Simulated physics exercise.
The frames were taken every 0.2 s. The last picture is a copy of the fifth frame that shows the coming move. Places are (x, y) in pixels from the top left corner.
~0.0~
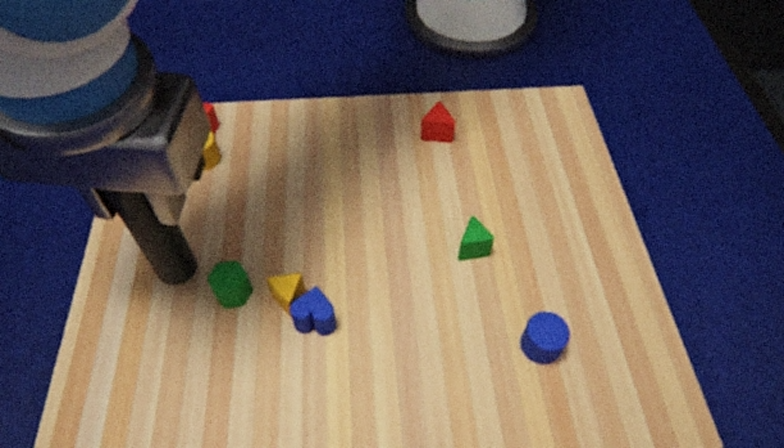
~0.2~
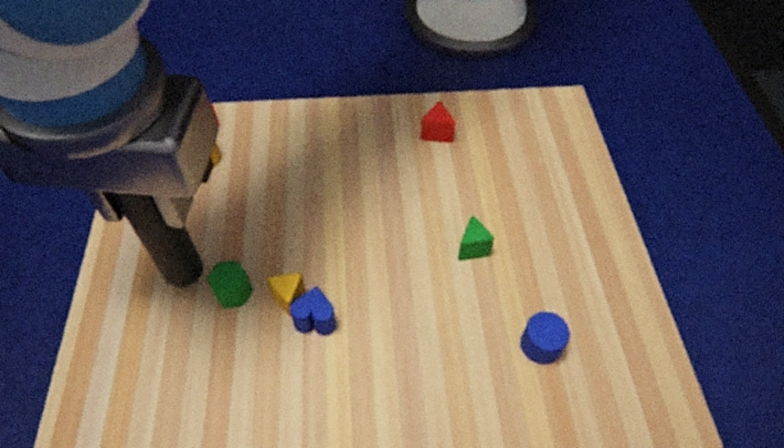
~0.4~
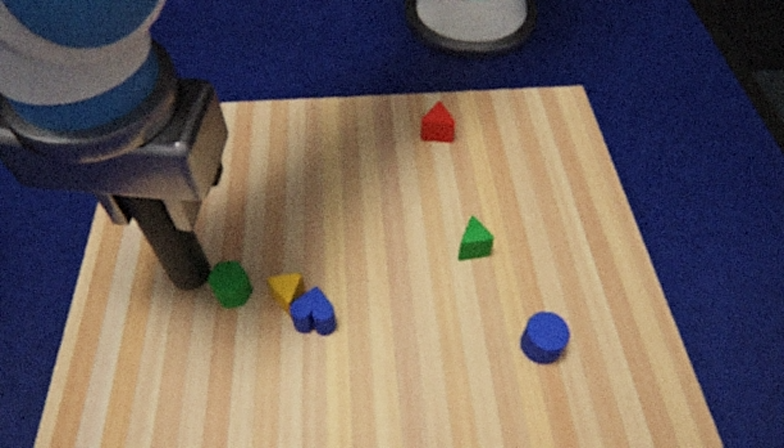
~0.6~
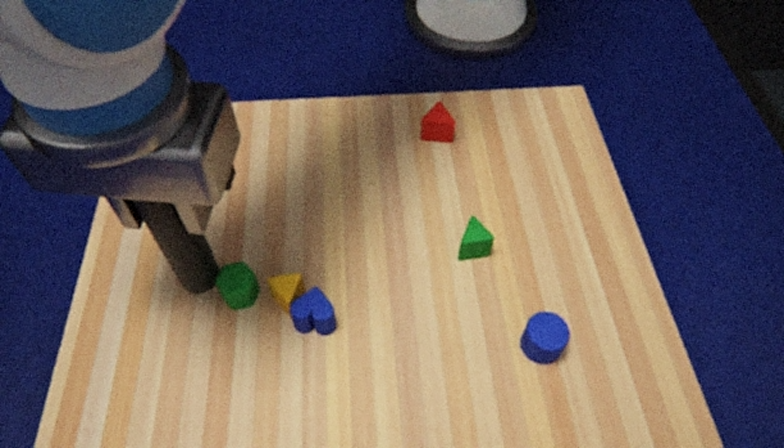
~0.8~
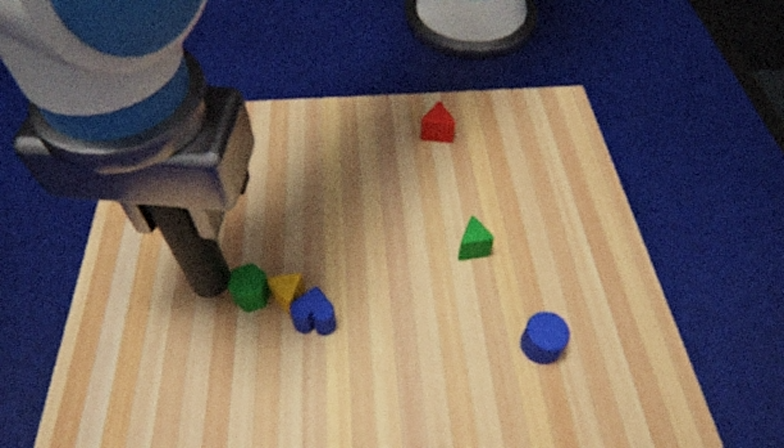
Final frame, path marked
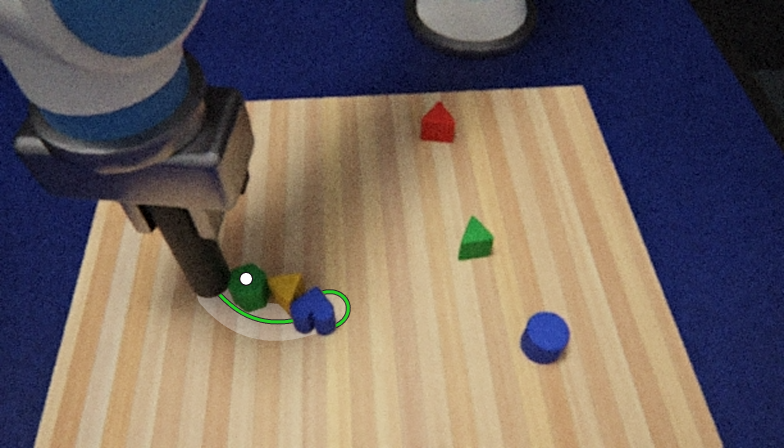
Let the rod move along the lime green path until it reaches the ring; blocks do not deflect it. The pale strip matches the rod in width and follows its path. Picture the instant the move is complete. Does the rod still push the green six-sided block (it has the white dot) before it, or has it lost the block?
In the end it is ahead.
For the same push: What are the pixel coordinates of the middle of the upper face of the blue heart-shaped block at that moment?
Its top centre is at about (365, 309).
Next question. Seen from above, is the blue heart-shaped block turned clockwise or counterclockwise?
It goes clockwise.
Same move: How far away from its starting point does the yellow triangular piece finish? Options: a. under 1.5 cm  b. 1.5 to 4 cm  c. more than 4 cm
(c)
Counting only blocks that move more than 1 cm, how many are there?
Counting only shifts above 1 cm, I get three or more blocks.
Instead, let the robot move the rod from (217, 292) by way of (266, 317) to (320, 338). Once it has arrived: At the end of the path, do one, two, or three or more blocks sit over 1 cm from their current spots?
Total: Three-plus.
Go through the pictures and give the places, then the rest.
The first picture shows lower end of the rod (178, 269), tops of blocks, green six-sided block (226, 276), yellow triangular piece (285, 284), blue heart-shaped block (312, 305).
The second picture shows rod (184, 271), blocks as before.
The third picture shows rod (191, 274), blocks as before.
The fourth picture shows rod (201, 277), green six-sided block (234, 277).
The fifth picture shows rod (212, 281), green six-sided block (246, 279), yellow triangular piece (285, 284), blue heart-shaped block (312, 305).
The drawn path runs from (217, 292) over (247, 315) and (287, 321) to (329, 309); the dot is on the green six-sided block.
What follows on the original path. One third of the way, rod (242, 304); green six-sided block (280, 286), turned 60° anticlockwise; yellow triangular piece (310, 277), turned 40° clockwise.
Two thirds of the way, rod (284, 311); green six-sided block (310, 279), turned 115° anticlockwise; yellow triangular piece (334, 264); blue heart-shaped block (326, 310).
At the end, rod (327, 298); green six-sided block (345, 263), turned 140° anticlockwise; yellow triangular piece (358, 242), turned 30° anticlockwise; blue heart-shaped block (365, 309), turned 40° clockwise.
